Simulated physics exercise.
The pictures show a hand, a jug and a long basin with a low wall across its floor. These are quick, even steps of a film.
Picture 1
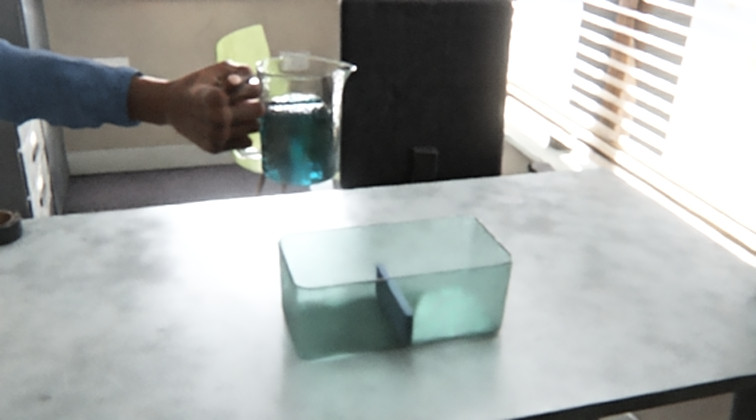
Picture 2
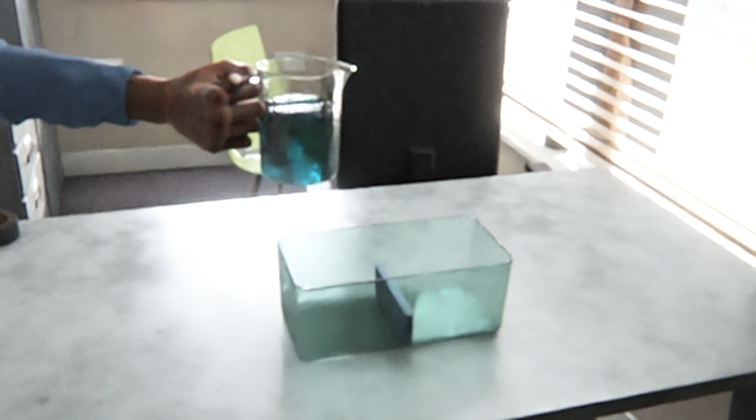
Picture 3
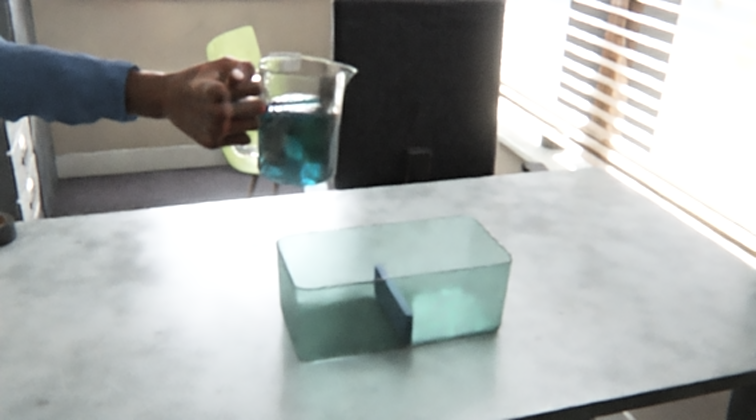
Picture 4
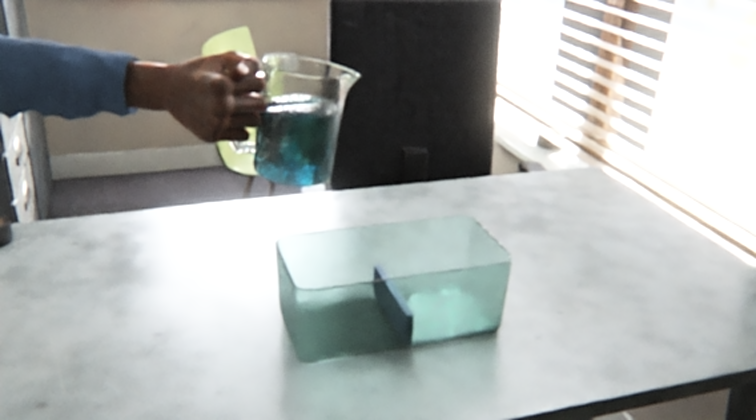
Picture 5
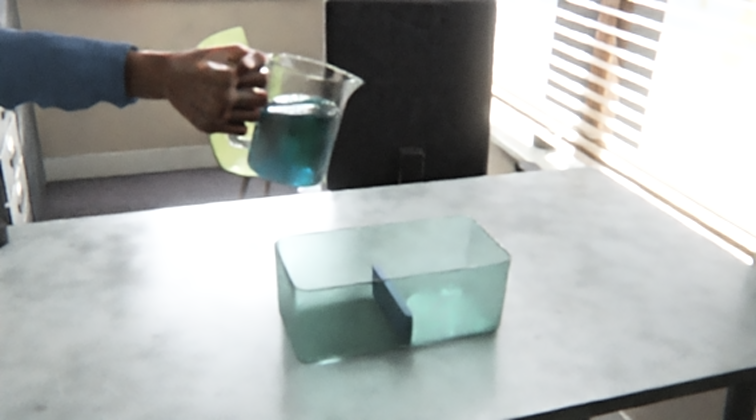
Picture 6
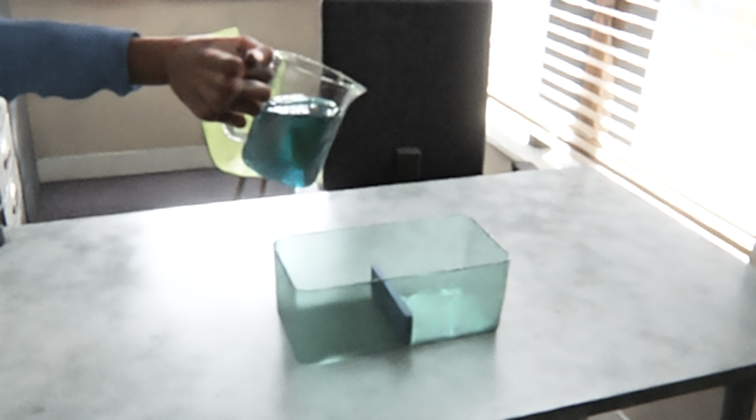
A hand holding a glass jug of blue liquid above a table, gradually tilting it rightward near a clear divided basin.
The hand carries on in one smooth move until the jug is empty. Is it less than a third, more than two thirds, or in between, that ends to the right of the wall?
The share right of the wall is more than two thirds.
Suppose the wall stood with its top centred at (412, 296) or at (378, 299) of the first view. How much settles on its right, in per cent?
Near 35 % and 90 %.
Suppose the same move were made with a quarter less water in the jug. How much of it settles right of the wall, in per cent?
Roughly 75 in a hundred.
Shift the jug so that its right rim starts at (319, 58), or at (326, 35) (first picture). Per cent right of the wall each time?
First some 5, then 30 per cent.
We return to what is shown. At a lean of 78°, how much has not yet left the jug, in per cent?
Roughly 90 in a hundred.
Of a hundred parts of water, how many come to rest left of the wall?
Near 20 %.
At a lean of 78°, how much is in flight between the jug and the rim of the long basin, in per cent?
About 10 per cent.
A moment on, the jug is tipped on its side and 88 per cent is still to pour, 0 is left of the wall and 0 right of it.
Next, the jug is tipped right over and 33 per cent is still to pour, 1 is left of the wall and 35 right of it.
Then the jug is tipped right over and 5 per cent is still to pour, 11 is left of the wall and 75 right of it.
Later the jug is tipped right over and 0 per cent is still to pour, 17 is left of the wall and 80 right of it.
At rest 18 per cent lies left of the wall, 80 right of it and 2 outside.
